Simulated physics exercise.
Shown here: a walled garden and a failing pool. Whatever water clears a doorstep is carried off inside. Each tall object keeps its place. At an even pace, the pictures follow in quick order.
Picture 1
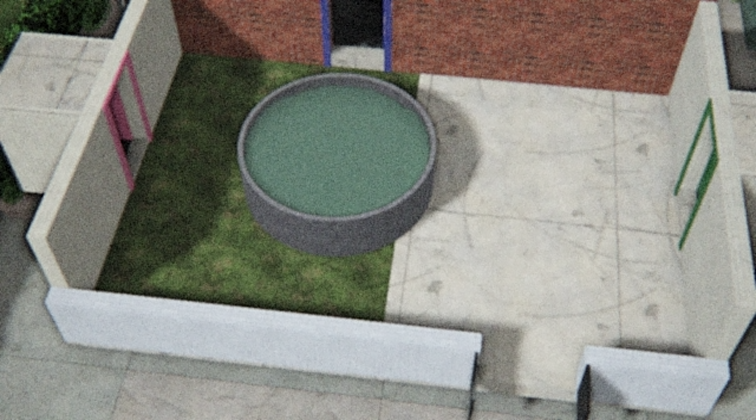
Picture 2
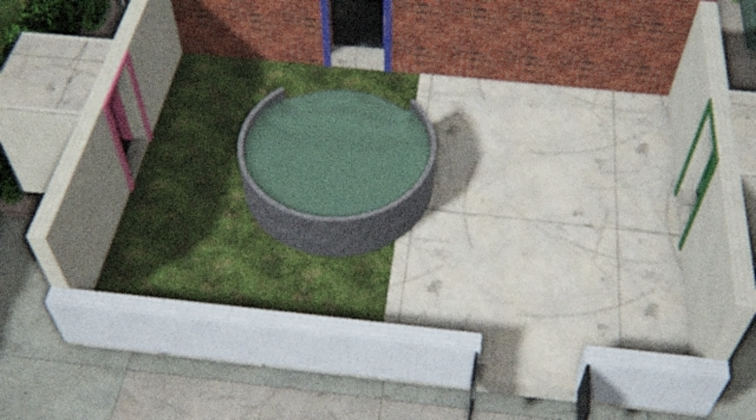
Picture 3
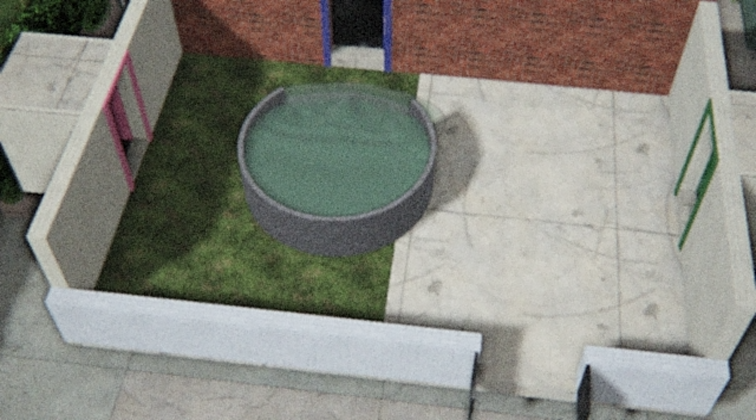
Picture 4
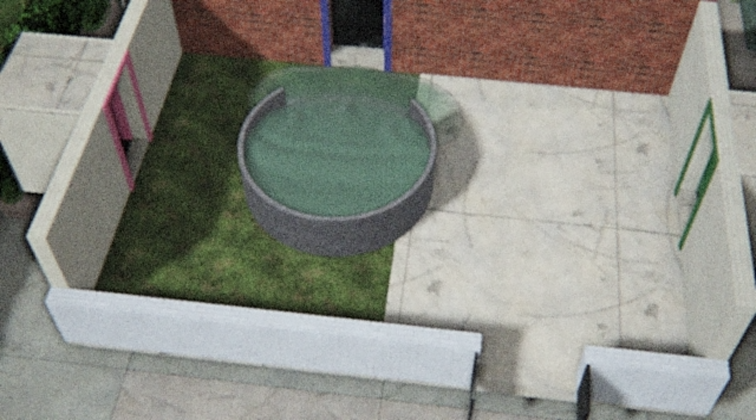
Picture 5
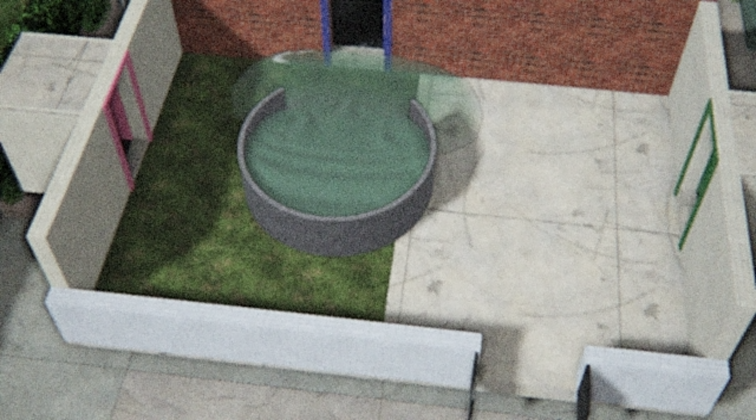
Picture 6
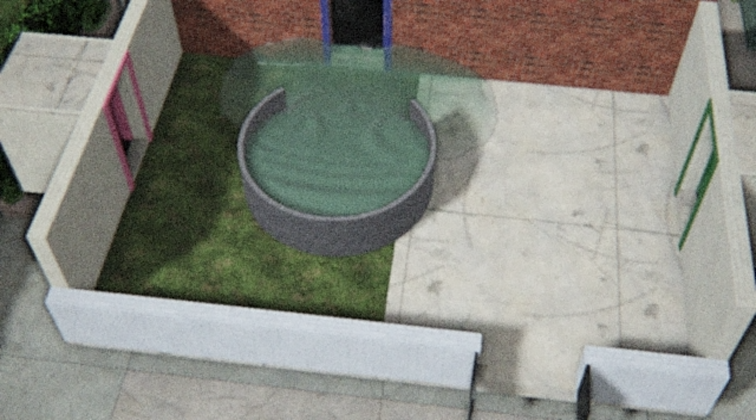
A round grey-walled pool of green water stands on the grass of a walled garden, seen from high above by a still camera. A pink frame is on the left wall, a blue-framed doorway in the brick wall behind, a green frame on the right, and pale paving beside the grass. The pool's far side opens, and water pours out, spreading backward and sideways in a thin, rippling sheet.
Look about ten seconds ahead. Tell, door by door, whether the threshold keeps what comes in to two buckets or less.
Pink door: More than two buckets. Blue door: More than two buckets. Green door: Two buckets or less.
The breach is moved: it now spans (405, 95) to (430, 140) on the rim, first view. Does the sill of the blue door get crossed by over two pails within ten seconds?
The blue one falls short.
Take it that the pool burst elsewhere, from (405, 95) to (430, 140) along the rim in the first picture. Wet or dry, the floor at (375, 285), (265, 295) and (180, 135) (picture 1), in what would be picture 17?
First kept bare, second kept bare, third kept bare.
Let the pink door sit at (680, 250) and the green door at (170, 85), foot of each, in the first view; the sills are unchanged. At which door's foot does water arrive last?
I'd go with the pink-painted one.
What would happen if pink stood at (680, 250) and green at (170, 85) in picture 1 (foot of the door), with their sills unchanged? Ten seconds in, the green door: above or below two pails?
I'd say the green door beats the mark.
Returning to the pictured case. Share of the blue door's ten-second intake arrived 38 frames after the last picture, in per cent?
Share at that point: Roughly 100 %.
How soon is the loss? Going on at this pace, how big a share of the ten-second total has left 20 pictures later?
Close to 55 %.
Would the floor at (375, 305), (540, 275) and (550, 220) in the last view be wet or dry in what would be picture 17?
Lab note, in the order given: Unwetted, unwetted, unwetted.
A moment on, water covers 20 % of the floor; the pink door not reached, the blue door far over two buckets in, the green door not reached.
Next, water covers 35 % of the floor; the pink door wet at the sill, nothing in, the blue door far over two buckets in, the green door not reached.
Then, water covers 65 % of the floor; the pink door under two buckets in, the blue door far over two buckets in, the green door wet at the sill, nothing in.
Later, water covers 85 % of the floor; the pink door over two buckets in, the blue door far over two buckets in, the green door wet at the sill, nothing in.
In the end, water covers 100 % of the floor; the pink door over two buckets in, the blue door far over two buckets in, the green door wet at the sill, nothing in.
